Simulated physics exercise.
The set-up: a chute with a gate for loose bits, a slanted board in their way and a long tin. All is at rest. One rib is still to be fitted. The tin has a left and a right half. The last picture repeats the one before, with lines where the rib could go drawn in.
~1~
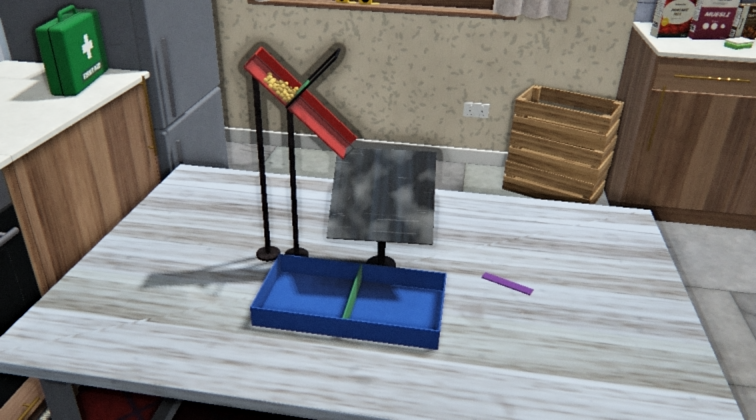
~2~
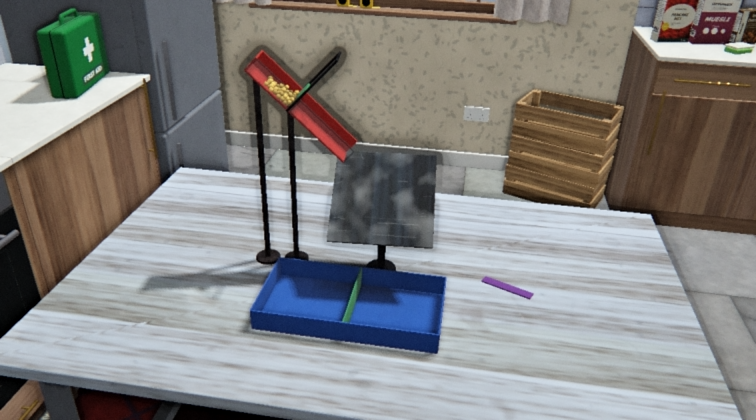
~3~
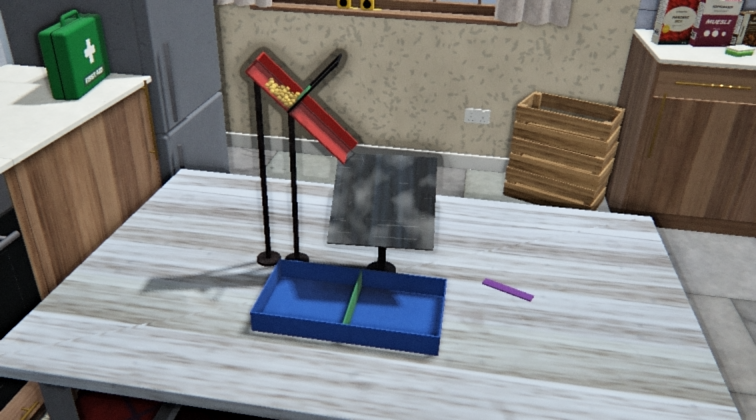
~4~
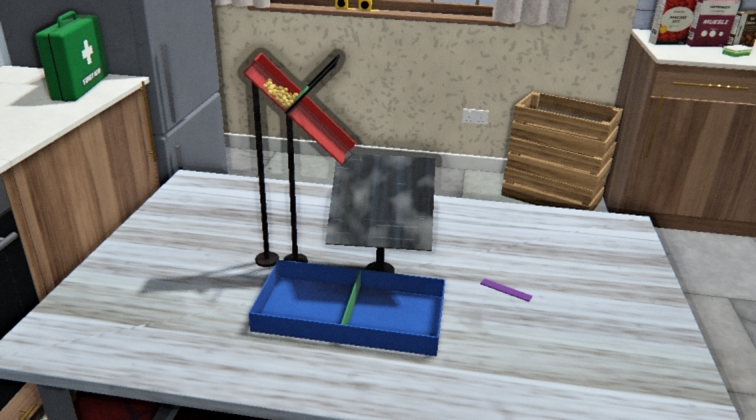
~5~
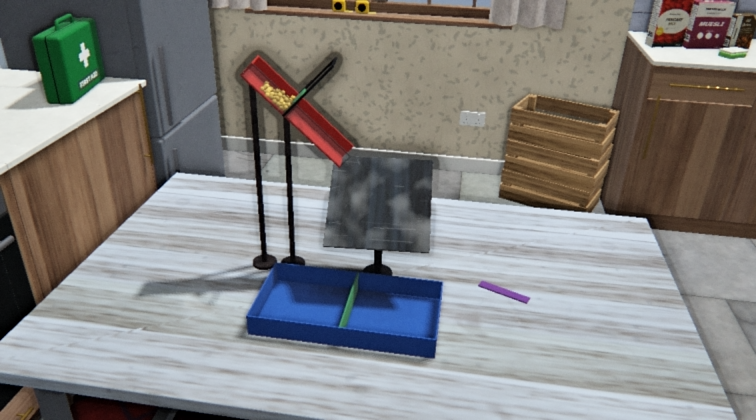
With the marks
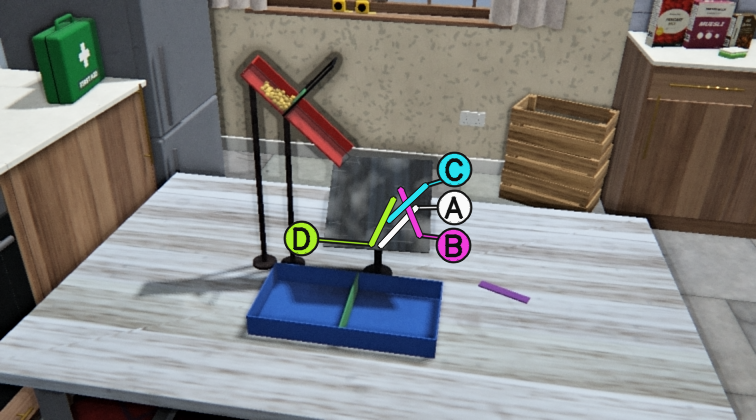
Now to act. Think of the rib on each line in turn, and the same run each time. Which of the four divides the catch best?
D.
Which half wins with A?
The right half.
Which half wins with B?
More lands on the right.
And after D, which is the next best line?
The answer is A.
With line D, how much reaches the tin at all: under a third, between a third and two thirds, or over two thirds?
It is over two thirds.
On the marked copy, line A from (415, 207) to (380, 245); line B from (400, 189) to (419, 235); line C from (425, 185) to (388, 220); line D from (393, 199) to (371, 244).
For line A, of what is caught, about a quarter in the left half, most in the right.
For line B, of what is caught, a stray few in the left half, nearly all in the right.
For line C, of what is caught, a stray few in the left half, nearly all in the right.
For line D, of what is caught, about half in the left half, about half in the right.
